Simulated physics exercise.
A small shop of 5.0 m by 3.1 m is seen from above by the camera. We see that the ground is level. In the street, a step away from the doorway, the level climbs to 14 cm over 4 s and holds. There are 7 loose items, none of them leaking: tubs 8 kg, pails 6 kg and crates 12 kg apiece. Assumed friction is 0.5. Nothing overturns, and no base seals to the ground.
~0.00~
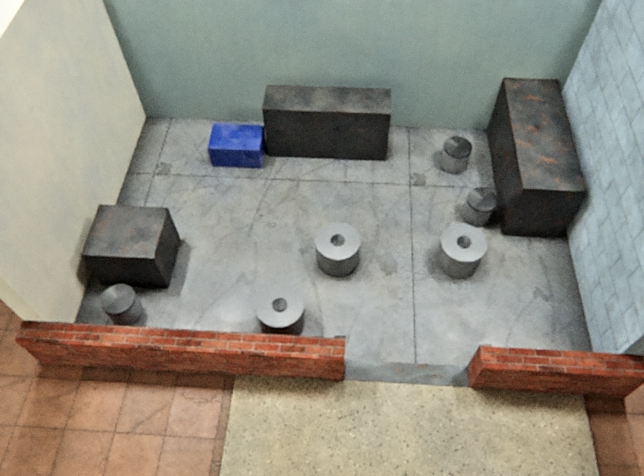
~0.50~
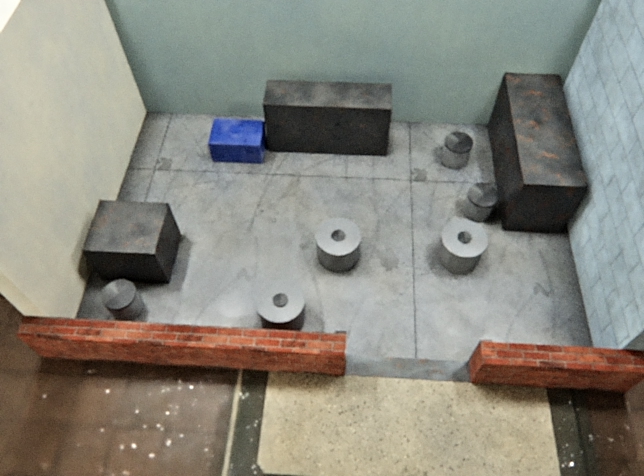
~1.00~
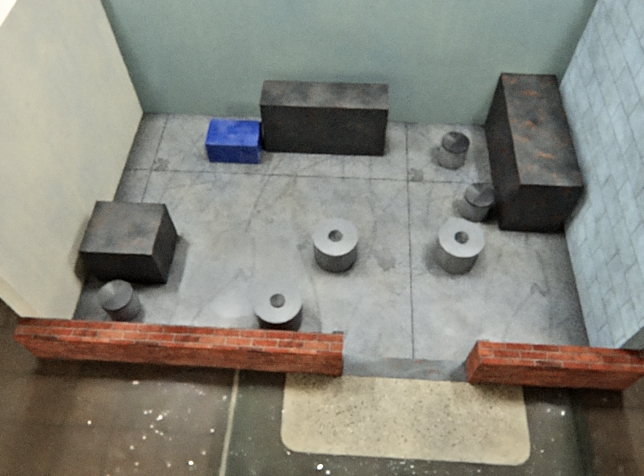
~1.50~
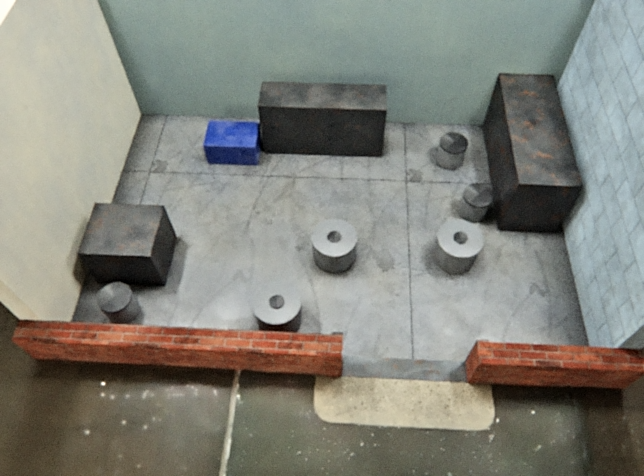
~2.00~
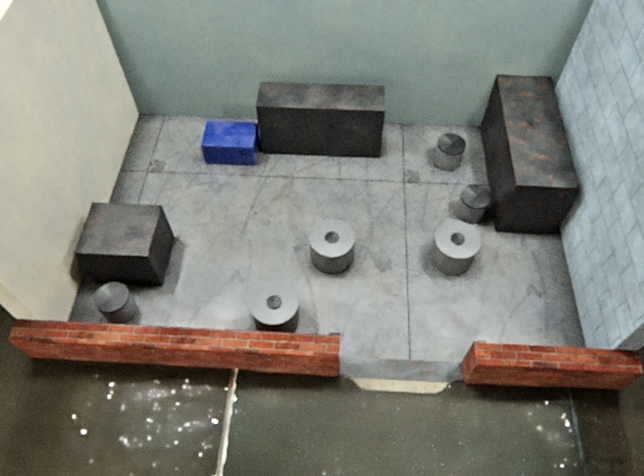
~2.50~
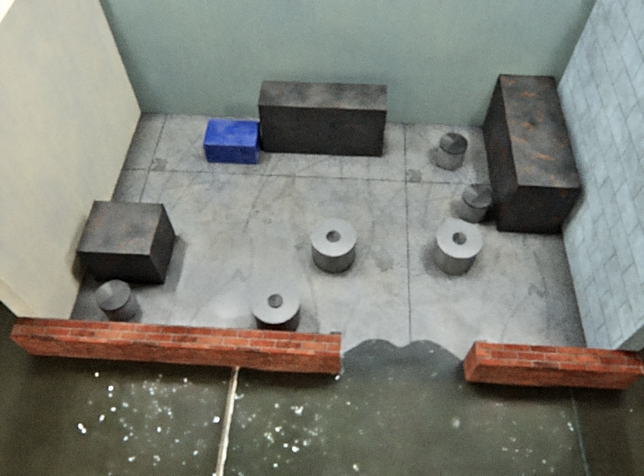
In a small shop seen from above, a blue crate, dark blocks and grey cylinders stay still while murky water spreads across the street outside, covers the pale paving before the doorway and just enters through the gap.
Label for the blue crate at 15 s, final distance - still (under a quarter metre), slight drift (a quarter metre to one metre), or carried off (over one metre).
Slight drift.
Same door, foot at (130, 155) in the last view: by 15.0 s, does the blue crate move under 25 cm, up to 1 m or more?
The blue crate drifts well away.
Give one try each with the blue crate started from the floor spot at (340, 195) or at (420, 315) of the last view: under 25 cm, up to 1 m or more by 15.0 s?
Try one: Large displacement; try two: Large displacement.
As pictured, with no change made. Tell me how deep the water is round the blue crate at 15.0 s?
Around 10 cm.
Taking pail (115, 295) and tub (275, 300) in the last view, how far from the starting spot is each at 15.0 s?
20 cm, 5 cm.
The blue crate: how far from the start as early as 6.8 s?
By that time, close to 0 cm.
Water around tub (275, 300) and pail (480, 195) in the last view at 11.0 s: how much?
Depth approx. 2 cm / 9 cm.
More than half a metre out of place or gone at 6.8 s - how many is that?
By my tally, 0.
After 3.5 s the blue crate is near (231, 132), 0.0 m from its start, aground; 0 afloat.
After 6.8 s the blue crate is near (231, 132), 0.0 m from its start, aground; 0 afloat.
After 11.0 s the blue crate is near (231, 132), 0.0 m from its start, aground; 2 afloat.
After 15.0 s the blue crate is near (188, 103), 0.7 m from its start, afloat; 6 afloat.
